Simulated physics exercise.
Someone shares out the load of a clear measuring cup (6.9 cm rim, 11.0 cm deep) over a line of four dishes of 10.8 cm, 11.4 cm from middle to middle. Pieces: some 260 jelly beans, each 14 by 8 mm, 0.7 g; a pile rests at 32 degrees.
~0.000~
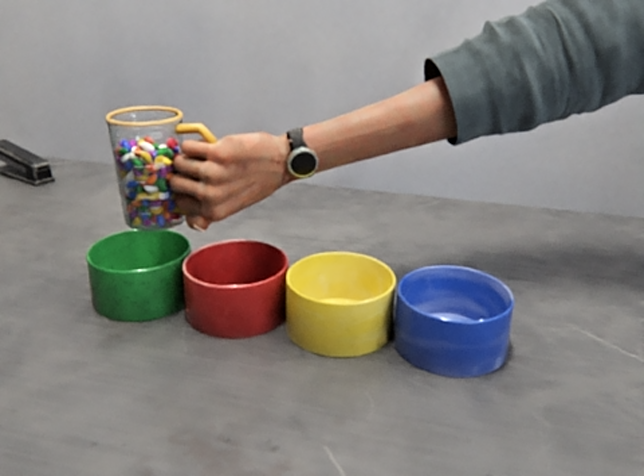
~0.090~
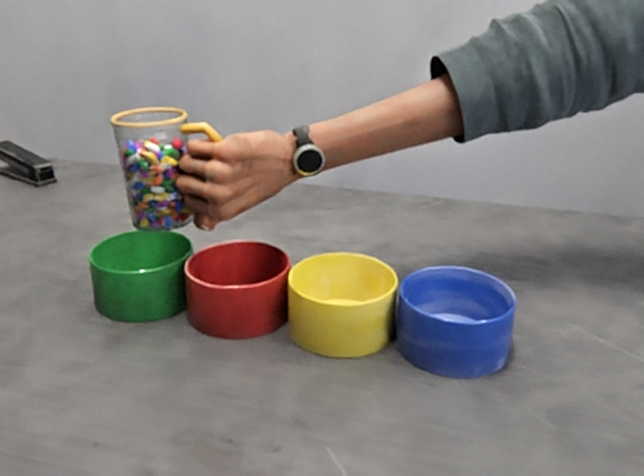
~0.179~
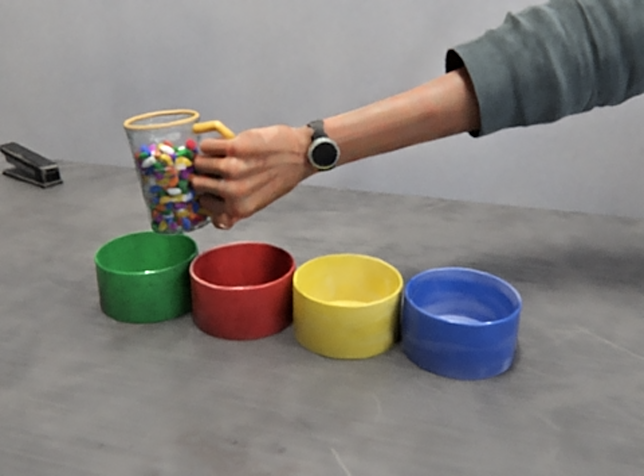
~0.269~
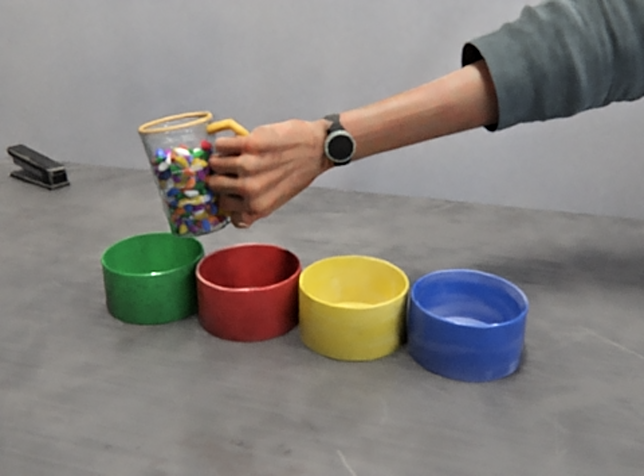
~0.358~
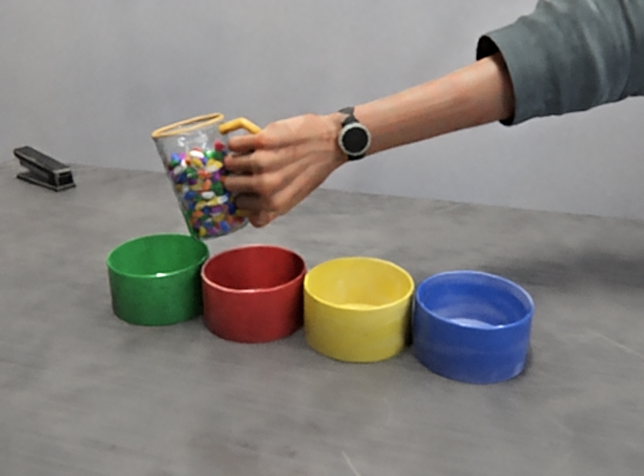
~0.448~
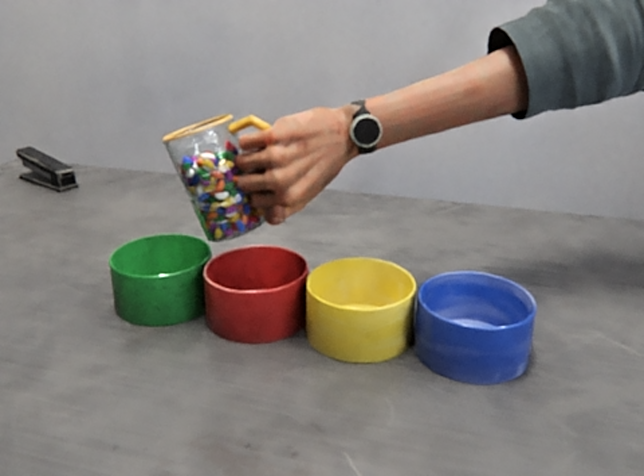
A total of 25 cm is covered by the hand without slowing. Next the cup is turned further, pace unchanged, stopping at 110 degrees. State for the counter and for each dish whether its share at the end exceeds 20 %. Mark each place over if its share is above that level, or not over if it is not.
Red: Not over, blue: Not over, green: Not over, yellow: Over, counter: Not over.
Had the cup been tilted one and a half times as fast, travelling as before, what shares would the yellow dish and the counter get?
Result: Yellow dish 80, counter 0.
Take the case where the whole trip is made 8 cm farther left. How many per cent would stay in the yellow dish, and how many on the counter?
Yellow 0; counter 0.
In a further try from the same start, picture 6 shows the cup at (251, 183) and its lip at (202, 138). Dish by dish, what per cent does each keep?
Then red 0, blue 0, green 0, and yellow 100.
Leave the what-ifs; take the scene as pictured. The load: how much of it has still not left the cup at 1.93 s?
Close to 100 in a hundred.
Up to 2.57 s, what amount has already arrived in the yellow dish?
About 45 per cent by then.
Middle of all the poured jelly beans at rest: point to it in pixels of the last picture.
Somewhere around (348, 310) in the final frame.
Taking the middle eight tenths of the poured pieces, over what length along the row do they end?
6 cm, roughly.
After 1.34 s, tilt 61 degrees; cup holds 100 %.
Then, at 1.93 s, tilt 89 degrees; cup holds 100 %.
After 2.57 s, tilt 110 degrees; cup holds 55 %, yellow 45 %.
At rest (4.2 s), red 0 %, blue 0 %, green 0 %, yellow 100 %, counter 0 %.
